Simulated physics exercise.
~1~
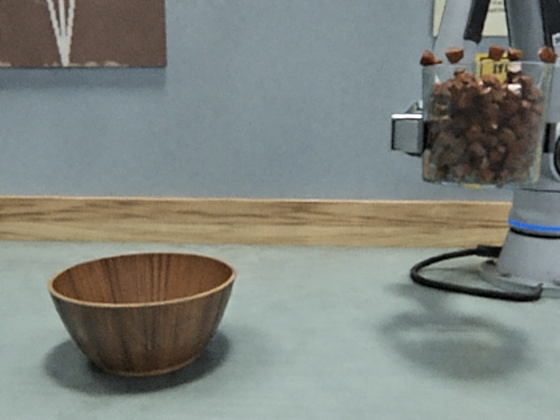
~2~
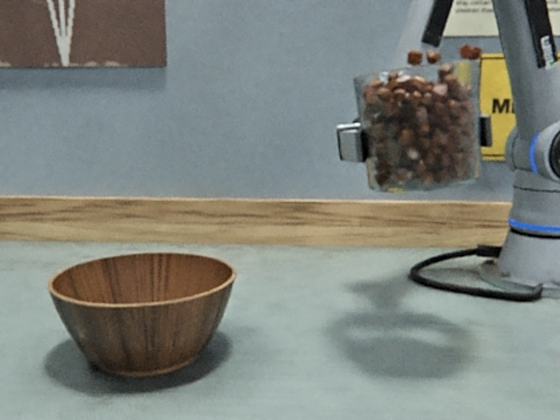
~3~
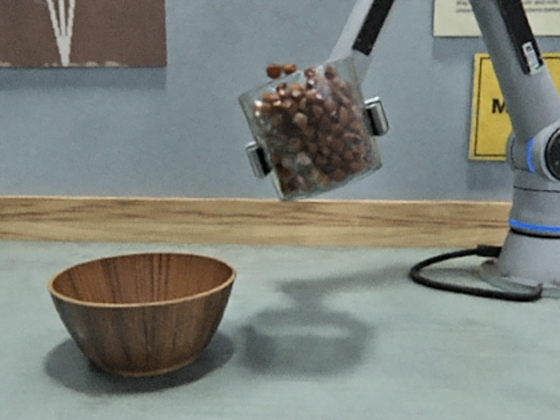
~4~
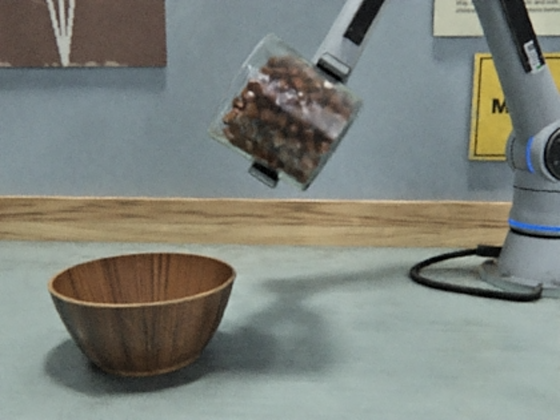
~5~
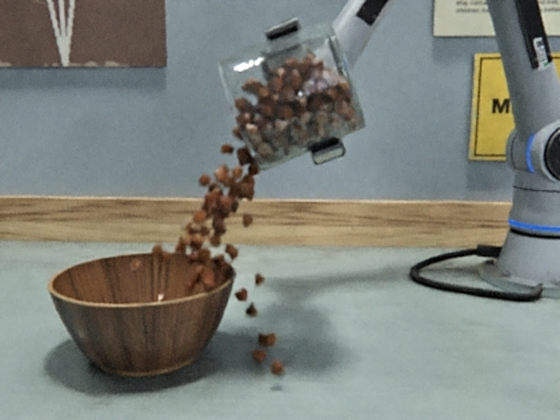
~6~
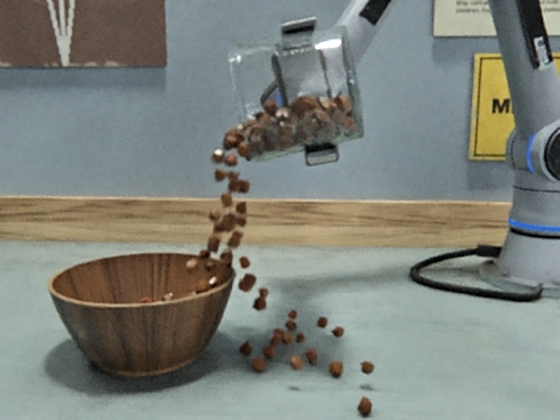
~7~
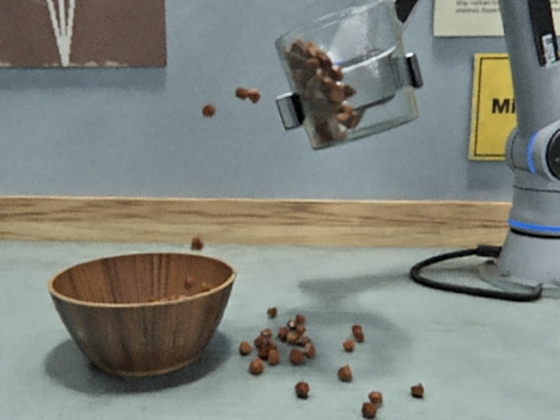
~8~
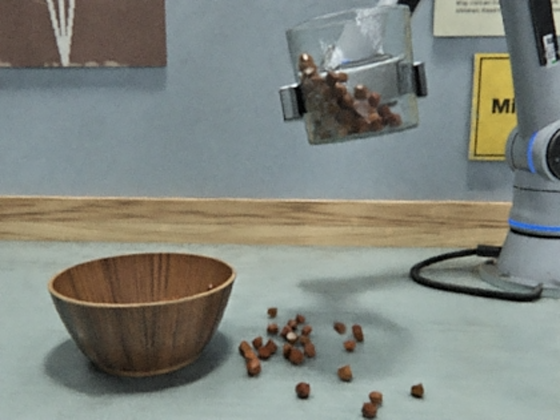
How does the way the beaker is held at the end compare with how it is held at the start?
At the start the arm holds the beaker upright, but at the end it is held leaning toward the bowl on the left.
